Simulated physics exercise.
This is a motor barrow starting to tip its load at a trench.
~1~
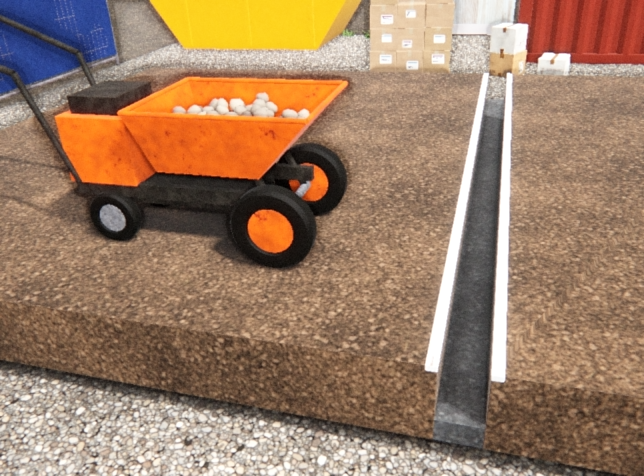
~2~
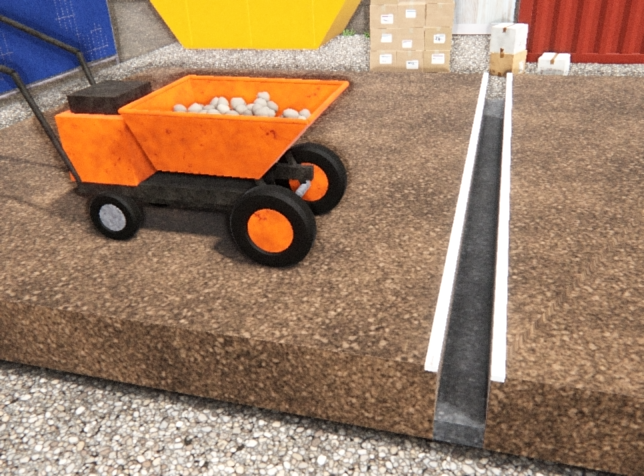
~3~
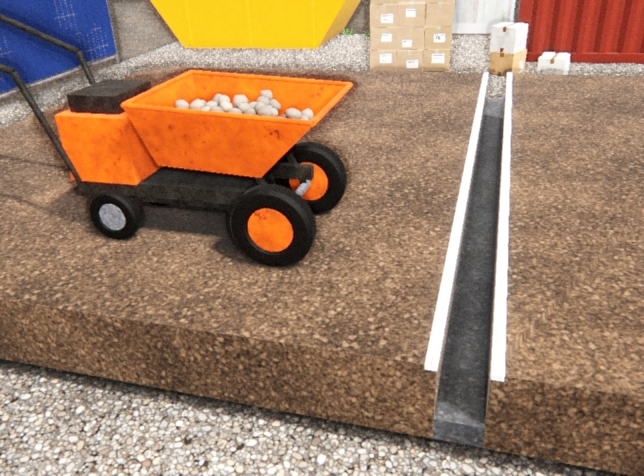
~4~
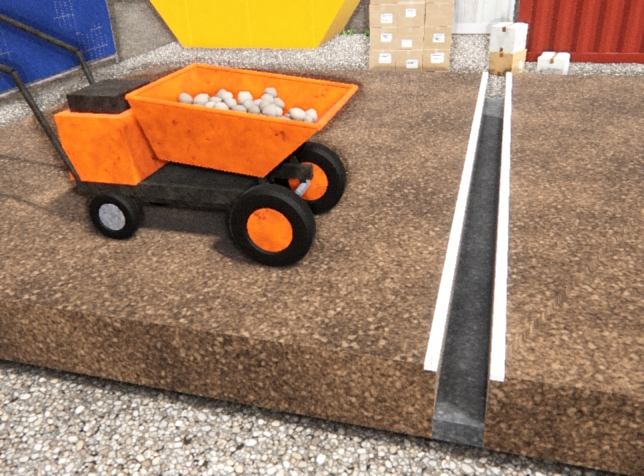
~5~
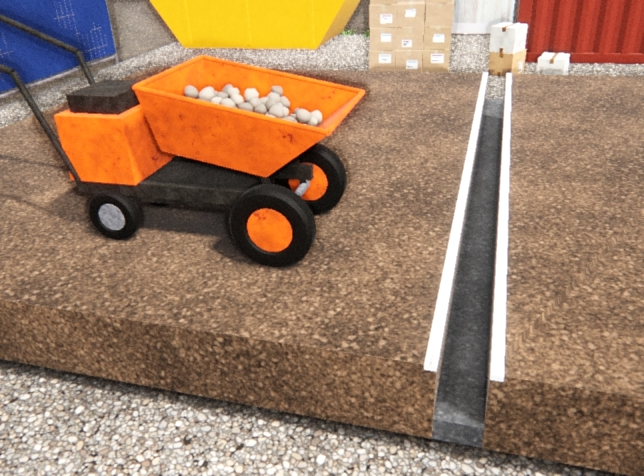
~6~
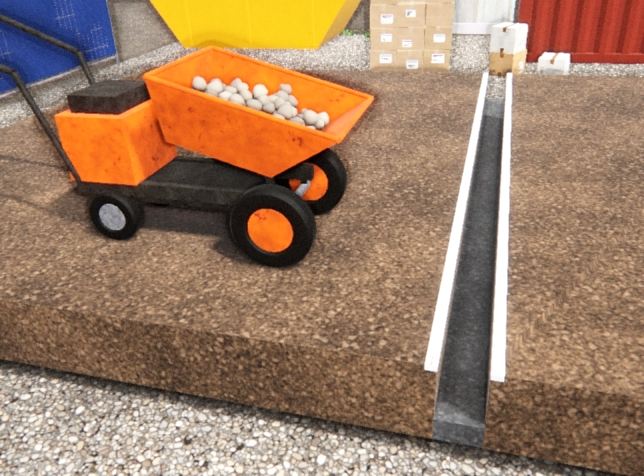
An orange motor barrow standing still beside a narrow trench, its skip of pale pebbles slowly tilting forward to the right.
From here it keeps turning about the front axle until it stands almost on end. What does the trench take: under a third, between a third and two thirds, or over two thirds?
The trench takes between a third and two thirds.
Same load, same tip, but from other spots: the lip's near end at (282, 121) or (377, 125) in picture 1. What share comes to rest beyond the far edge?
Roughly 0 per cent, and 40 per cent.
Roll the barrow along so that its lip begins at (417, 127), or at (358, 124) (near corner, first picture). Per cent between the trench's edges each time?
In turn 0 and 80 in a hundred.
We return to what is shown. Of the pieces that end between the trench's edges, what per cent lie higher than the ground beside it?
Some 0 per cent.
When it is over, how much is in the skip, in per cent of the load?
Close to 10 per cent.
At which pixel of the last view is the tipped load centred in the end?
Roughly at (463, 276).
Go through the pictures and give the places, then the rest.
The first picture shows lip of the skip at (306, 122), level; top of the load at (232, 120), river pebbles; first edge of the trench at (441, 315); far edge at (500, 323), the trench under half as wide as the skip, and about as deep as wide.
The second picture shows lip of the skip at (308, 122), level; top of the load at (233, 119).
The third picture shows lip of the skip at (312, 124), tipped barely; top of the load at (226, 107).
The fourth picture shows lip of the skip at (319, 127), tipped a little; top of the load at (225, 112).
The fifth picture shows lip of the skip at (328, 133), tipped a little; top of the load at (230, 107).
The sixth picture shows lip of the skip at (338, 140), tipped clearly; top of the load at (224, 101); first edge of the trench at (440, 315); far edge at (500, 322).
Soon, skip tipped steeply; all in the skip.
A while on, skip tipped right over; about two thirds in the skip; about a quarter short of the trench; a small part in or heaped over the trench; a stray few falling.
Towards the end, skip tipped right over; a small part in the skip; about a third short of the trench; about half in or heaped over the trench; a small part beyond it.
Finally, skip tipped right over; a small part in the skip; about a third short of the trench; about half in or heaped over the trench; a small part beyond it.
